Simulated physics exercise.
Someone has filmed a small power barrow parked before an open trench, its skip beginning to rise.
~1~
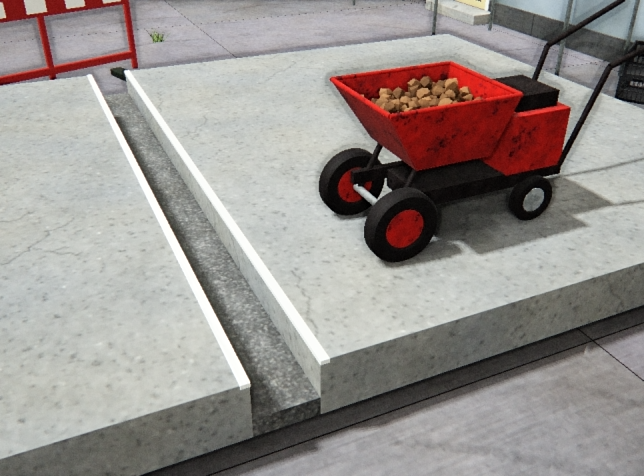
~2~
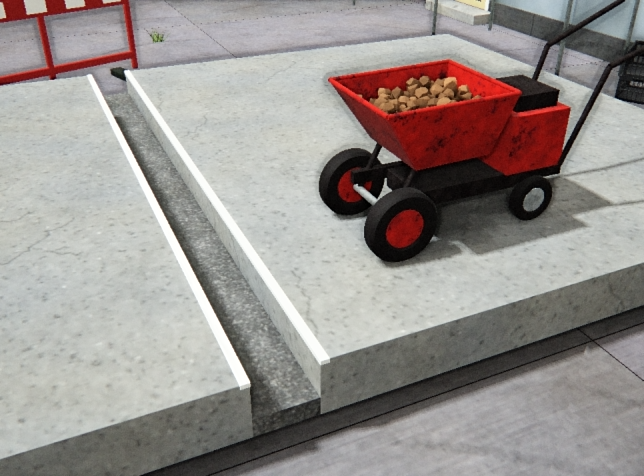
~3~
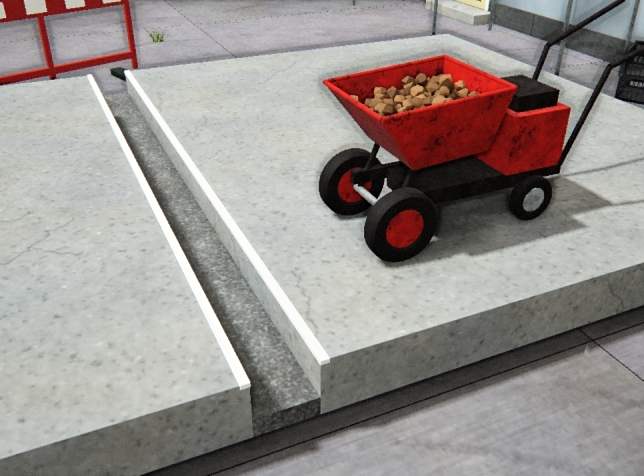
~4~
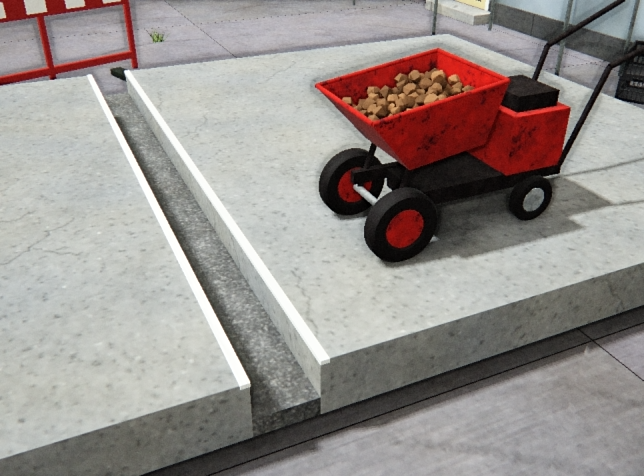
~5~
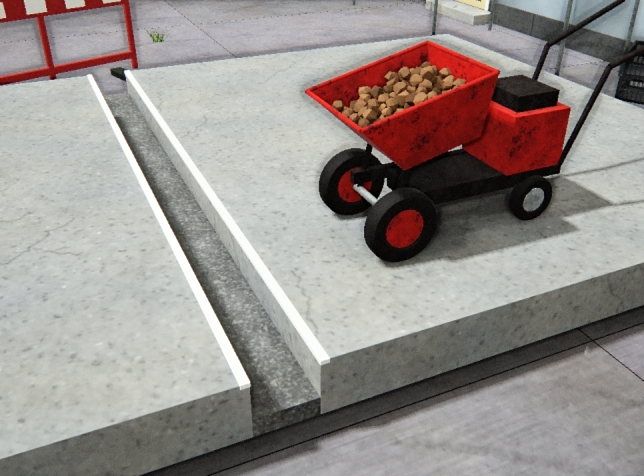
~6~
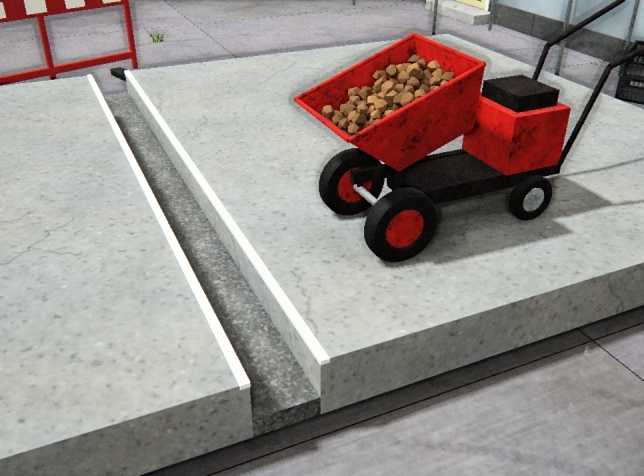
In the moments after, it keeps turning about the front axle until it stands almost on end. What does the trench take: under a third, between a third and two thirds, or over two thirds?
Between the edges lies over two thirds of the load.
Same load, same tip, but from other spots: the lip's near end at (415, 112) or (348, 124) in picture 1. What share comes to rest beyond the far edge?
In turn 0 and 40 in a hundred.
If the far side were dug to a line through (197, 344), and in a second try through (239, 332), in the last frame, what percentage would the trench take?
Roughly 100 per cent, and 80 per cent.
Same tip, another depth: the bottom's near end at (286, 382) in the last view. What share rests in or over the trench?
Near 70 %.
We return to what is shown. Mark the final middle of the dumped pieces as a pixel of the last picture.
At about (228, 285).
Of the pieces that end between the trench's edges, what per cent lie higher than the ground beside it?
Near 10 %.
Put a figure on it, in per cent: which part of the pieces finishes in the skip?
Some 0 per cent.
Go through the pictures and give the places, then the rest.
In the first frame, lip of the skip (390, 117), level; top of the load (442, 107), clay clods; first edge of the trench (296, 316); far edge (221, 337), the trench over half as wide as the skip, and about half as deep as wide.
In the second frame, lip of the skip (388, 117), level; top of the load (441, 107).
In the third frame, lip of the skip (382, 120), tipped barely; top of the load (439, 96).
In the fourth frame, lip of the skip (373, 124), tipped a little; top of the load (433, 92).
In the fifth frame, lip of the skip (362, 131), tipped a little; top of the load (436, 90).
In the sixth frame, lip of the skip (349, 141), tipped clearly; top of the load (425, 85); first edge of the trench (296, 316); far edge (221, 337).
Just after the last frame, skip tipped steeply; every one in the skip.
A moment on, skip tipped right over; the larger part in the skip; just a few short of the trench; about a tenth in or heaped over the trench; about a tenth falling.
Further on, skip tipped right over; roughly a quarter in the skip; just a few short of the trench; the larger part in or heaped over the trench; just a few beyond it.
When it is over, skip tipped right over; about a tenth short of the trench; almost all in or heaped over the trench; just a few beyond it.
